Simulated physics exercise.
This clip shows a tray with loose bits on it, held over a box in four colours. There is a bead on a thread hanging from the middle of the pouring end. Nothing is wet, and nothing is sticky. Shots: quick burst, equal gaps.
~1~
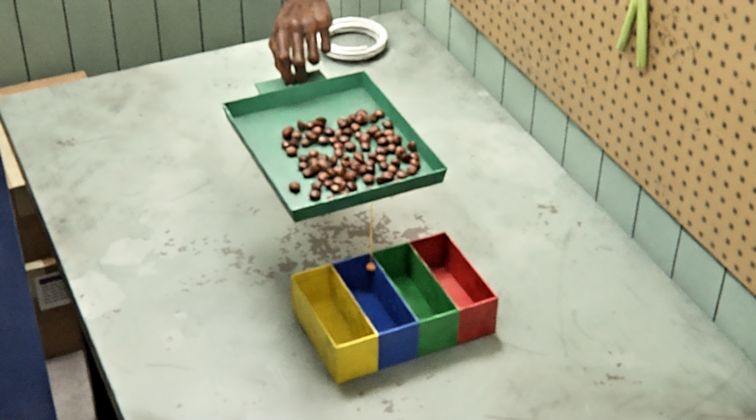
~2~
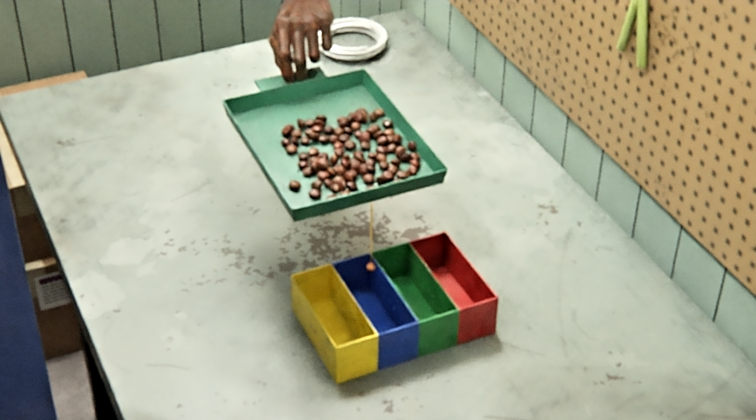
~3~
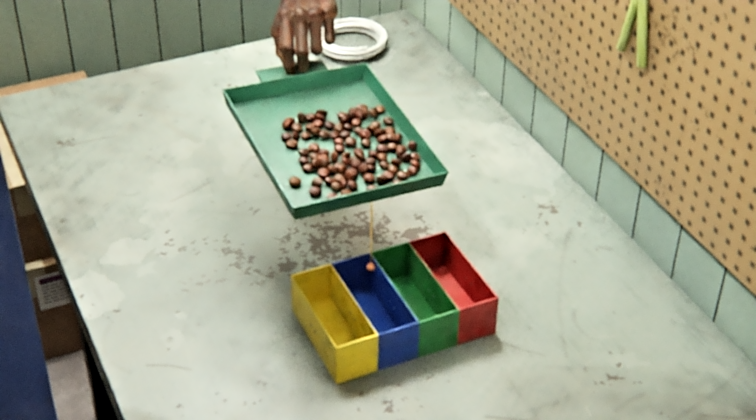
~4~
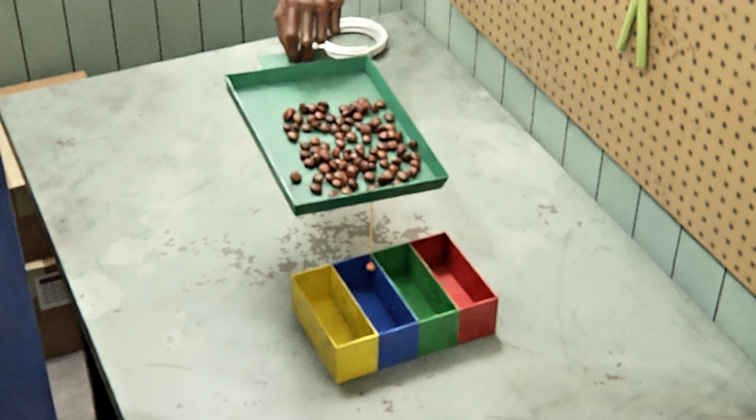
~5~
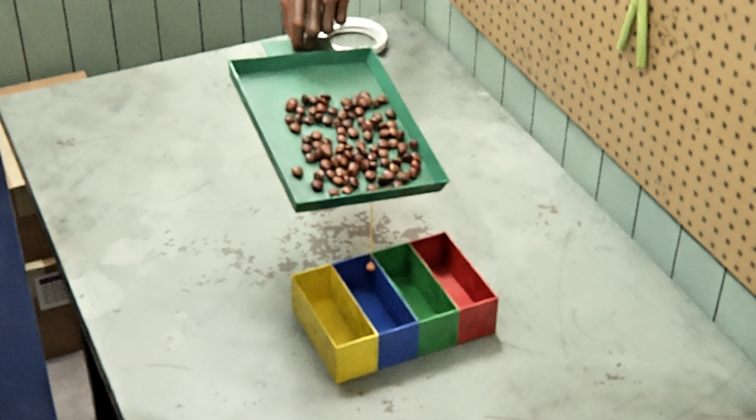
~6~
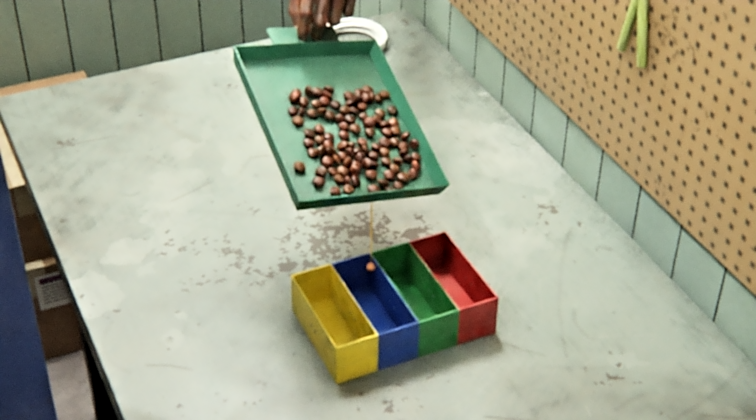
On a worn grey tabletop, a hand held a green tray of small brown pieces above a yellow, blue, green and red box, then raised the back edge steadily, tilting the tray toward the front.
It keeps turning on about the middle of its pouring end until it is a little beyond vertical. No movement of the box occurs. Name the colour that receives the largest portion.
Red.
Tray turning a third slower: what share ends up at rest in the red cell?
Share: Around 80%.
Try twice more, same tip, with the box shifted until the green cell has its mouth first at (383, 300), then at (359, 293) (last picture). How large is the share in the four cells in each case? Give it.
First placement near 30 percent, second near 10 percent.
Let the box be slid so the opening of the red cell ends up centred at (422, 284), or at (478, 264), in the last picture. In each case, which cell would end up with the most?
You'd see red win the first time and green win the second.
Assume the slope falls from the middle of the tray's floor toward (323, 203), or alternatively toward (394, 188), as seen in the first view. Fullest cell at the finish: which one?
Case 1 - the yellow cell. Case 2 - that red cell.
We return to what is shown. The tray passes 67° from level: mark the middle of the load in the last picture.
I'd put the middle close to (401, 157).
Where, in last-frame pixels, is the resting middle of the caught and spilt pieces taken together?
Close to (442, 295) in the last picture.
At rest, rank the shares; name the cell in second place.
That would be the green one, just behind the top one.
Shortly afterwards, tray tipped steeply; the whole lot on the tray.
Next, tray tipped past a quarter turn; near a quarter on the tray; near half in the red cell; a little in the green cell; only a few in the blue cell; a little falling or outside the box.
Some moments later, tray tipped past a quarter turn; near two thirds in the red cell; near a quarter in the green cell; only a few in the blue cell; a little falling or outside the box.
In the end, tray tipped past a quarter turn; near two thirds in the red cell; near a quarter in the green cell; only a few in the blue cell; none at all in the yellow cell; a little outside the box.
